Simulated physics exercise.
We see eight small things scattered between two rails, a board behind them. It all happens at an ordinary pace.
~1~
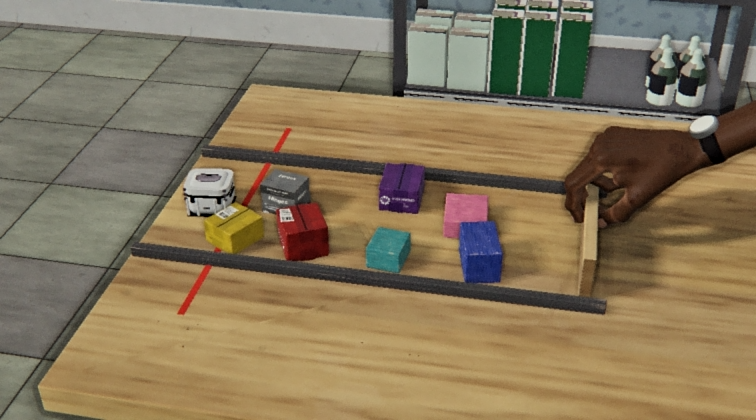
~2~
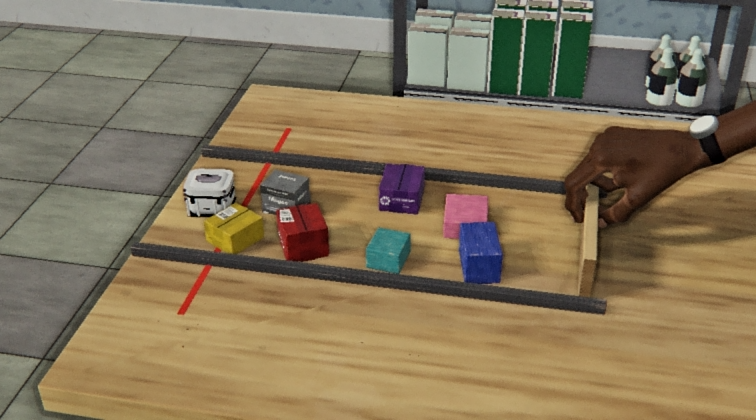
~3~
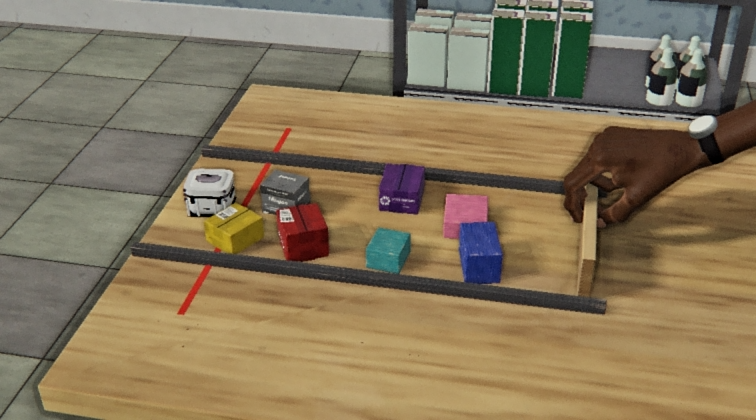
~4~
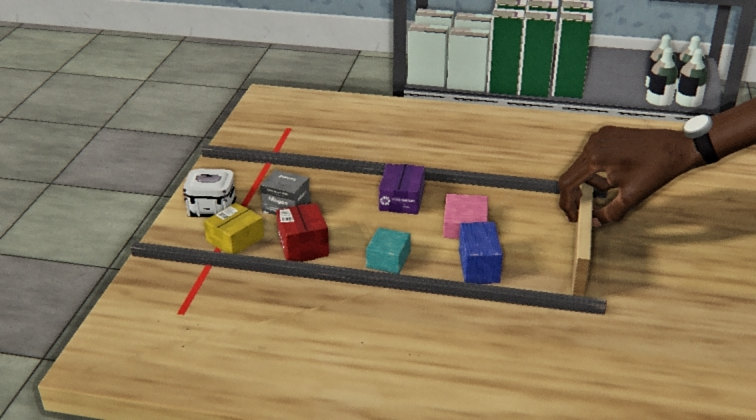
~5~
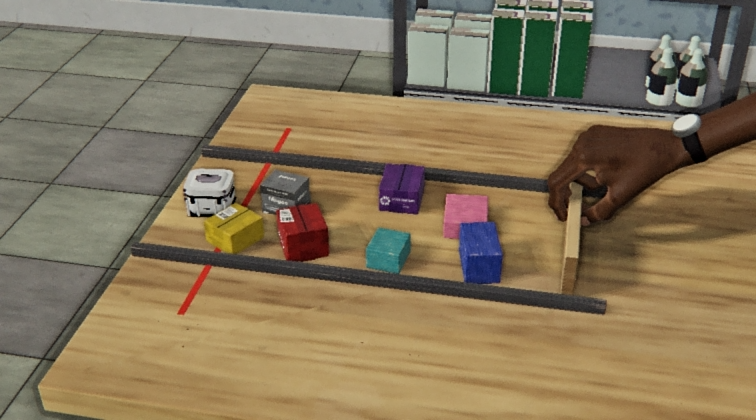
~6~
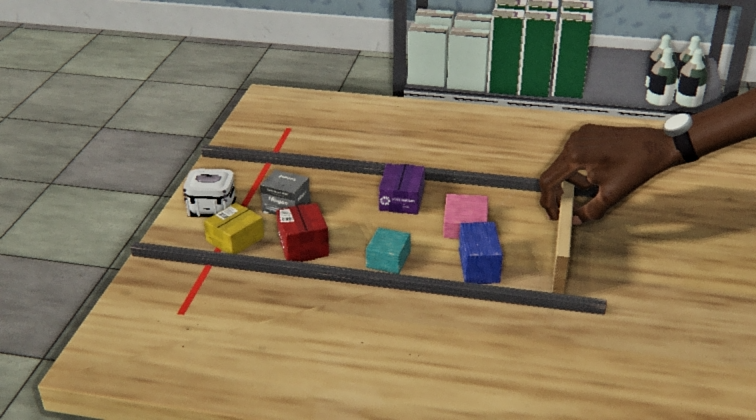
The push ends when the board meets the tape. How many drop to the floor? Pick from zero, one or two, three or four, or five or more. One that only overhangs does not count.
Outcome: The number that fall off is three or four.
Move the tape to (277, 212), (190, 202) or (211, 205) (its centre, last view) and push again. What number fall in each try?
Try by try, 1, 6 and 5.
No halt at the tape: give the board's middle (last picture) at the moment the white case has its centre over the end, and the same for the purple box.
Near (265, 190) and (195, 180).
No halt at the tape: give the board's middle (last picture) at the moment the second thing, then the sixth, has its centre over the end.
About (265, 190), then (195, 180).
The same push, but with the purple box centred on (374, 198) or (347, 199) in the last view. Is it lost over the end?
In turn it does not fall; survives.
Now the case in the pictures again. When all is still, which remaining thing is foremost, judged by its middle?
The grey box ends nearest.
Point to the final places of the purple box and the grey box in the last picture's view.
Near (240, 161) and (185, 187).
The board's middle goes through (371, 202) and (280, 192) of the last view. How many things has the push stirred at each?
By then 6, and 8.
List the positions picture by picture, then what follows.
In the first frame, white case (210, 192); yellow box (234, 229); grey box (286, 194); board (589, 225); tape (243, 208).
In the second frame, yellow box (234, 229); pink block (466, 217).
In the third frame, grey box (286, 195); board (588, 225).
In the fourth frame, white case (210, 192); purple box (402, 189).
In the fifth frame, yellow box (234, 229); turquoise block (389, 250).
In the sixth frame, white case (210, 192); yellow box (234, 229); grey box (286, 195); board (565, 223); tape (243, 208).
A little later, none off yet; white case at rest near (210, 192); yellow box at rest near (234, 229); grey box at rest near (286, 195).
When it is over, the number that fall off is three or four; down, red box, yellow box and white case.
